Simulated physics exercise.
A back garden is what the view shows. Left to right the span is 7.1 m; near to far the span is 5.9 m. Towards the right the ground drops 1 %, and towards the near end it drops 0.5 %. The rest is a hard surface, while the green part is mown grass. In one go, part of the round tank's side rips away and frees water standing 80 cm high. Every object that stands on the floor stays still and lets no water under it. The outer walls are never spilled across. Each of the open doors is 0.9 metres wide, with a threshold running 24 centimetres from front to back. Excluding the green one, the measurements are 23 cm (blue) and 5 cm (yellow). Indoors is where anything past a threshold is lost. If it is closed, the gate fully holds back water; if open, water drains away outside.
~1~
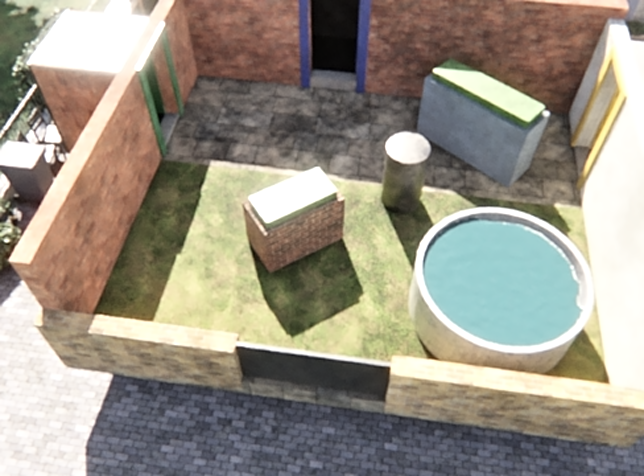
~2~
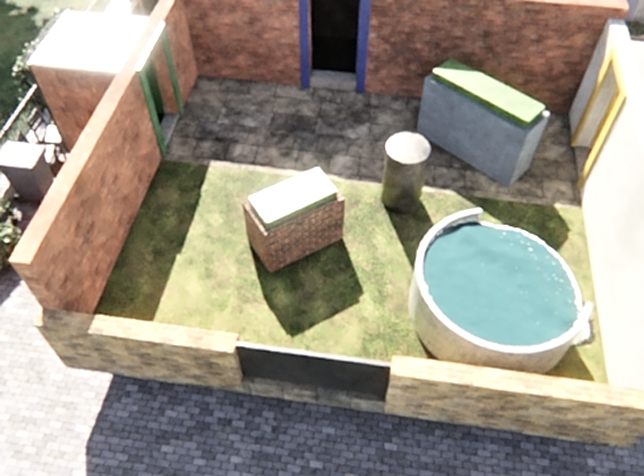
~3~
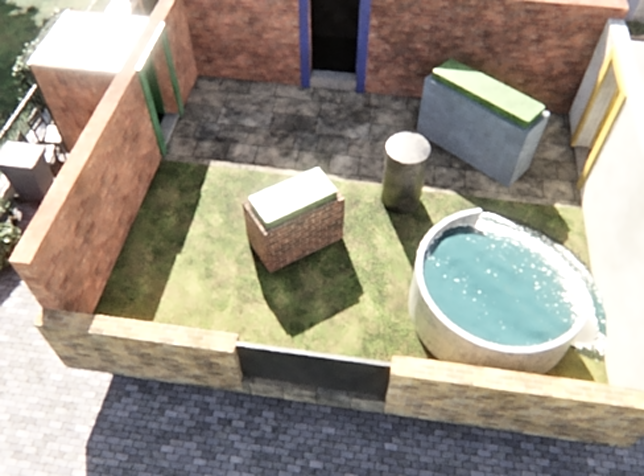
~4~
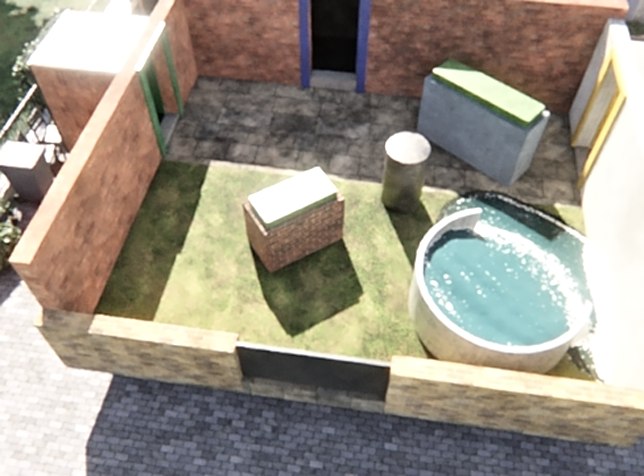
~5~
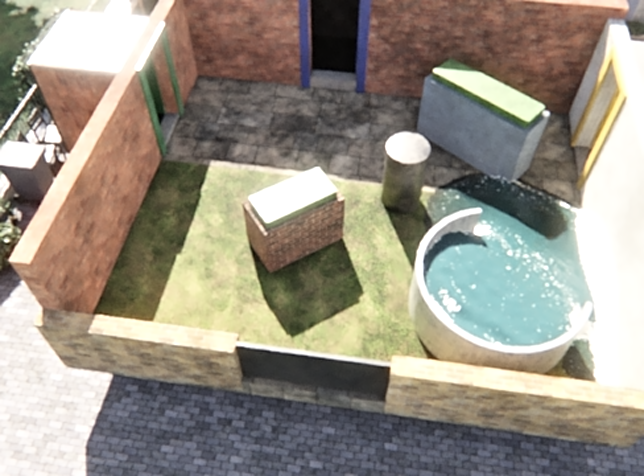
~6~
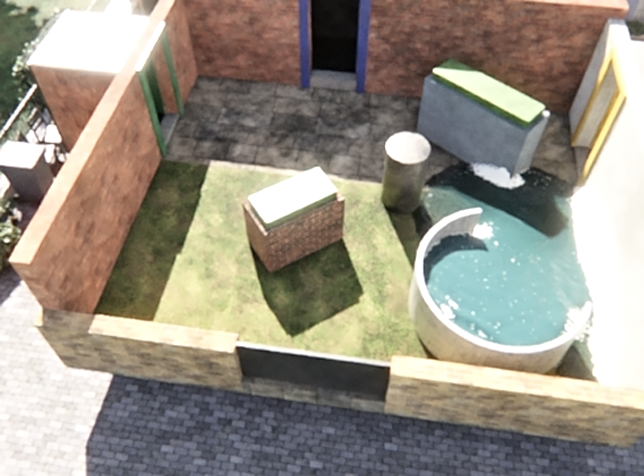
In a walled back garden, the far side of a round tank full of water broke open, and water poured out foaming, then spread behind it towards the grey box with the green top.
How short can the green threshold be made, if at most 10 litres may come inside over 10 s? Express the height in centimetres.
Roughly 11 cm, no lower.
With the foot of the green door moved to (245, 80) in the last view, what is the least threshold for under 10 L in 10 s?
Minimum: Close to 9.5 cm.
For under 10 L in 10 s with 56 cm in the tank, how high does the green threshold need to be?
About 5.0 cm.
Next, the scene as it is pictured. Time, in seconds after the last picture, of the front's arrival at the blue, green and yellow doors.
Blue at 1.5 s, green at 3.4 s, yellow at 0.1 s.
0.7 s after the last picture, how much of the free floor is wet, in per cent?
Wet share: Around 25 %.
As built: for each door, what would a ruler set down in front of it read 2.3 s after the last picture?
In cm - blue: 12, green: 0, yellow: 15.
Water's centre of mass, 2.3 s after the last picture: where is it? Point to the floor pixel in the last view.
Centre estimate: (493, 223) px, approximately.
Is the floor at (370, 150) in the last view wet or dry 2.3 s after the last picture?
By then it is awash.
Then, 0.7 s after the last picture water covers 25 % of the floor, deepest (46 cm) near (592, 298); it has not reached the green door.
Then, 2.3 s after the last picture water covers 50 % of the floor, deepest (34 cm) near (566, 118); it has not reached the green door.
Then, 9.3 s after the last picture water covers 100 % of the floor, deepest (11 cm) near (604, 378); 4 cm at the green door, 28 litres in over its 8 cm threshold.
At the green door as built, the water peaked near 14 cm, 3.9 s after the last picture.
Run again over the same 10 s with other heights there, 20 litres in over 9 cm, 4 litres over 12.5 cm. The limit of 10 litres is kept from about 11 cm up.
